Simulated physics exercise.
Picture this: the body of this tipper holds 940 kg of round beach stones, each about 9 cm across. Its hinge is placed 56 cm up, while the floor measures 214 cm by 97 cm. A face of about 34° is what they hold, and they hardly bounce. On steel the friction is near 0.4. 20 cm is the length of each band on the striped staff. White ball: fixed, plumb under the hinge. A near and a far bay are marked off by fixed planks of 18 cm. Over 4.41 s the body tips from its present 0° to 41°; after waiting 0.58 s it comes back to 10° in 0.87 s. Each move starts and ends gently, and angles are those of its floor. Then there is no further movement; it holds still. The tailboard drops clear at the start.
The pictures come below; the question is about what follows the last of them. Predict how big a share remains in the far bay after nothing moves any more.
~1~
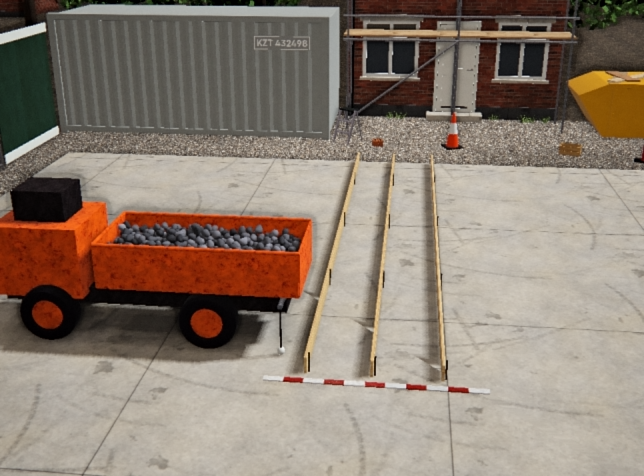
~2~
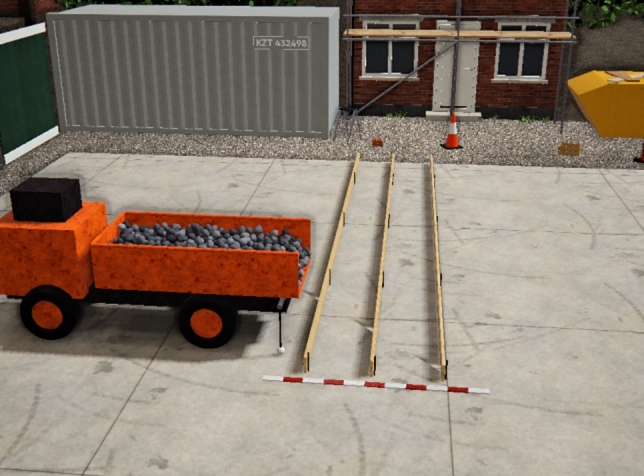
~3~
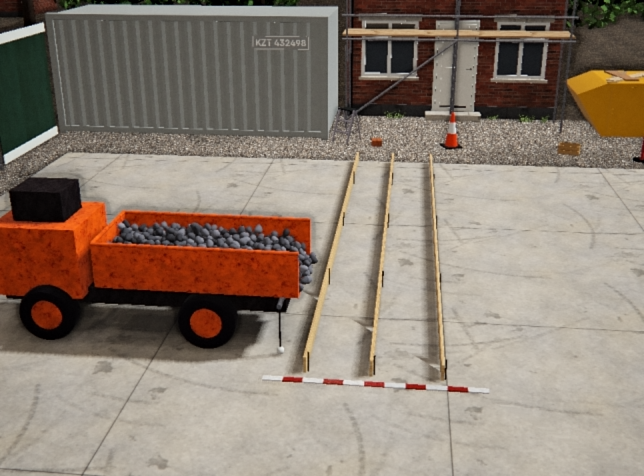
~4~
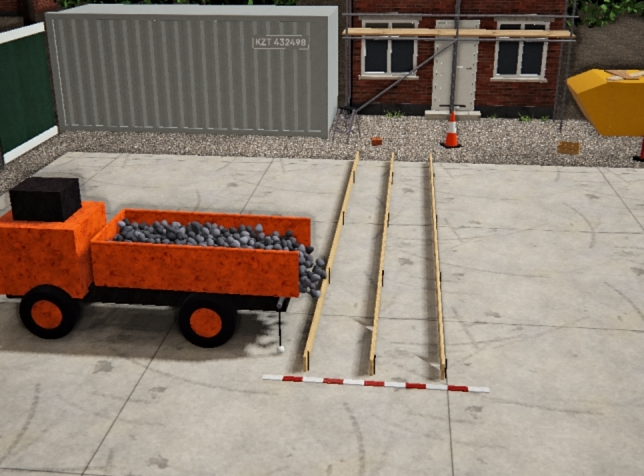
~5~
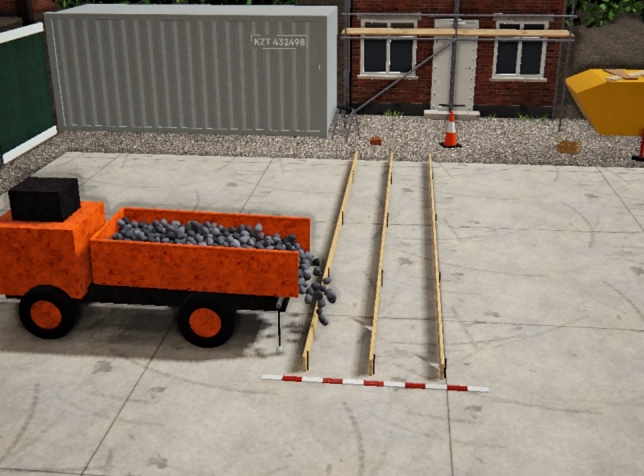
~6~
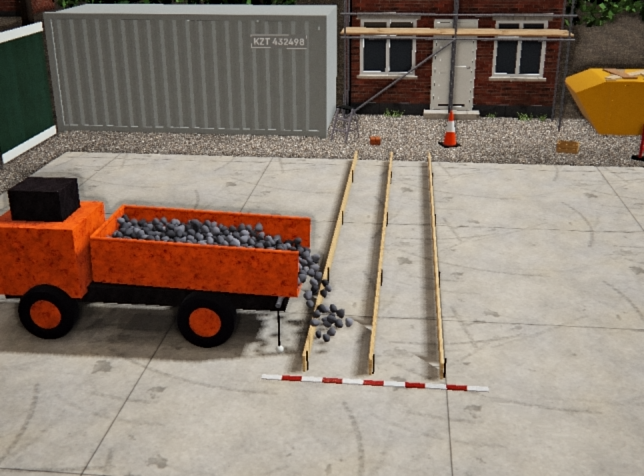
Some 25 per cent remains there.
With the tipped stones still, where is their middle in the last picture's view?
Their centre sits close to (348, 322).
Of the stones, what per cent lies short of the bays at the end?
Close to 10 percent of the load.
A little later the floor is at 35°; 31 % in the body, 3 % short of the bays, 61 % in the near bay, 5 % in the far bay; the foremost stones are at (421, 334).
Then the floor is at 41°; 0 % in the body, 11 % short of the bays, 65 % in the near bay, 24 % in the far bay; the foremost stones are at (434, 315).
Later still the floor is at 10°; 0 % in the body, 12 % short of the bays, 64 % in the near bay, 24 % in the far bay; the foremost stones are at (434, 319).
In the end the floor is at 10°; 0 % in the body, 12 % short of the bays, 64 % in the near bay, 24 % in the far bay; the foremost stones are at (434, 319).
